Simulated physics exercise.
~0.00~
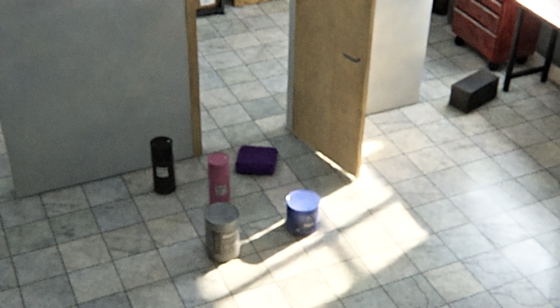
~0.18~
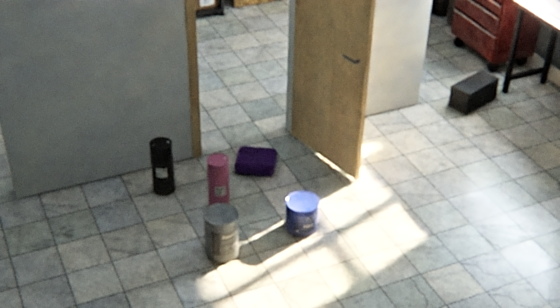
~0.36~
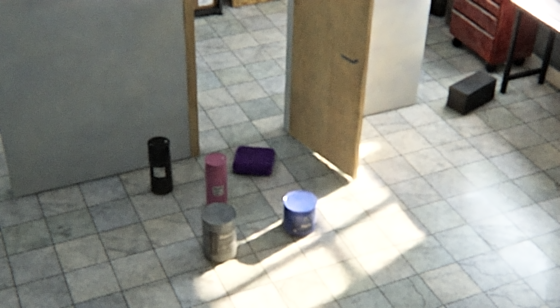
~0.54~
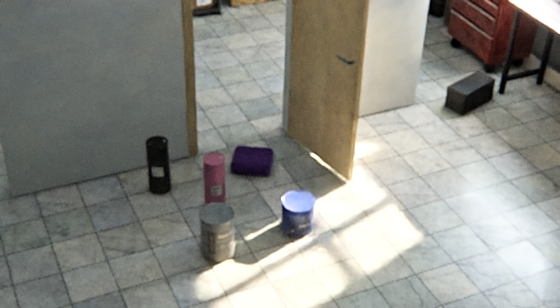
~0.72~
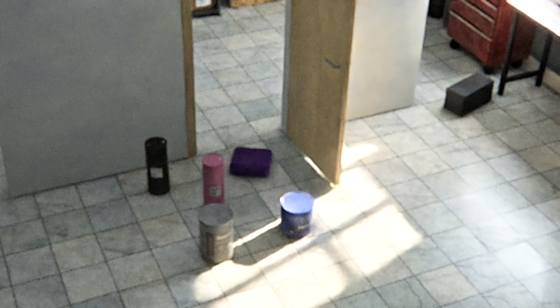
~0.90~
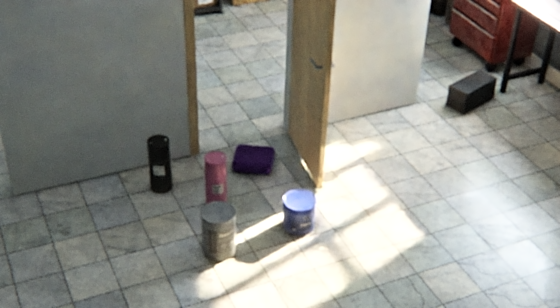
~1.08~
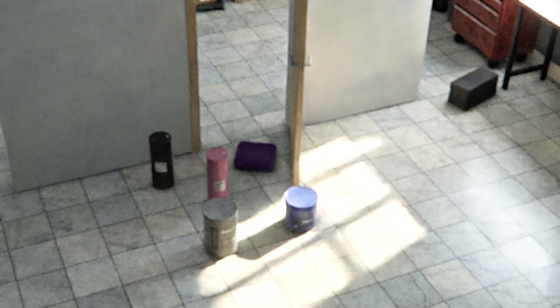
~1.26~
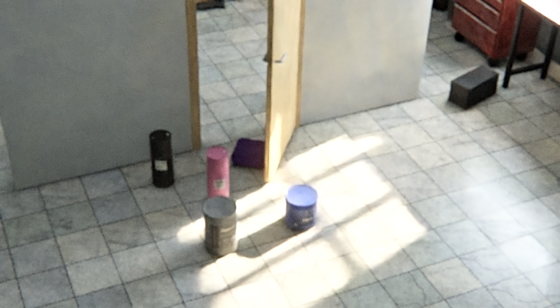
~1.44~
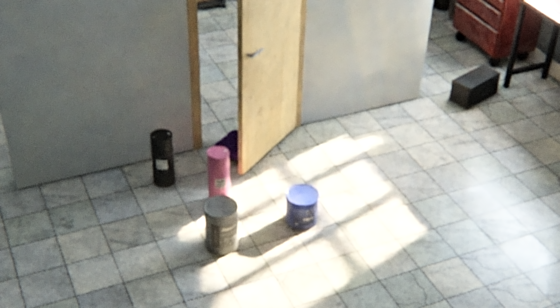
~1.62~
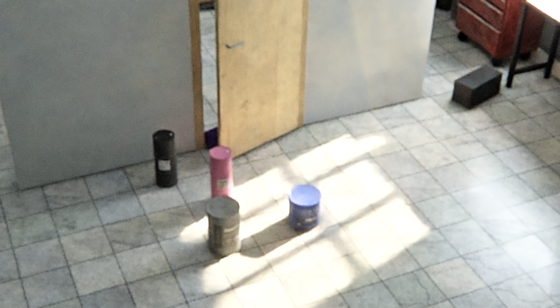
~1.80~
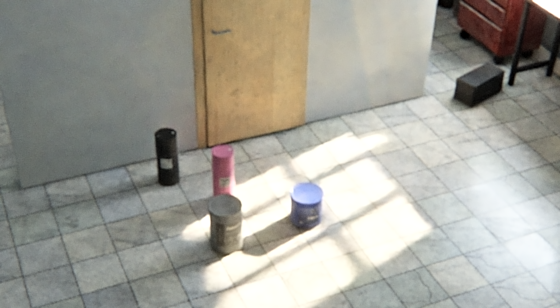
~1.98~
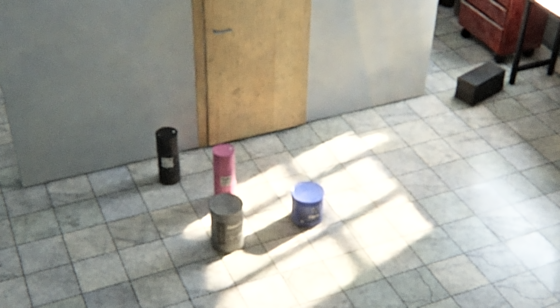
A wooden door stands open in a grey wall, seen from above across a tiled room with a red cabinet and a dark box at upper right. A purple cushion lies in the doorway, with a black canister to the left, a pink canister beside it, and a grey pail and a blue pail in front, near a patch of sunlight. The door swings left towards its frame, reaches the cushion and pushes it left and back through the opening. The cushion slips from sight behind the door, which ends shut, with the canisters and pails still standing in place.
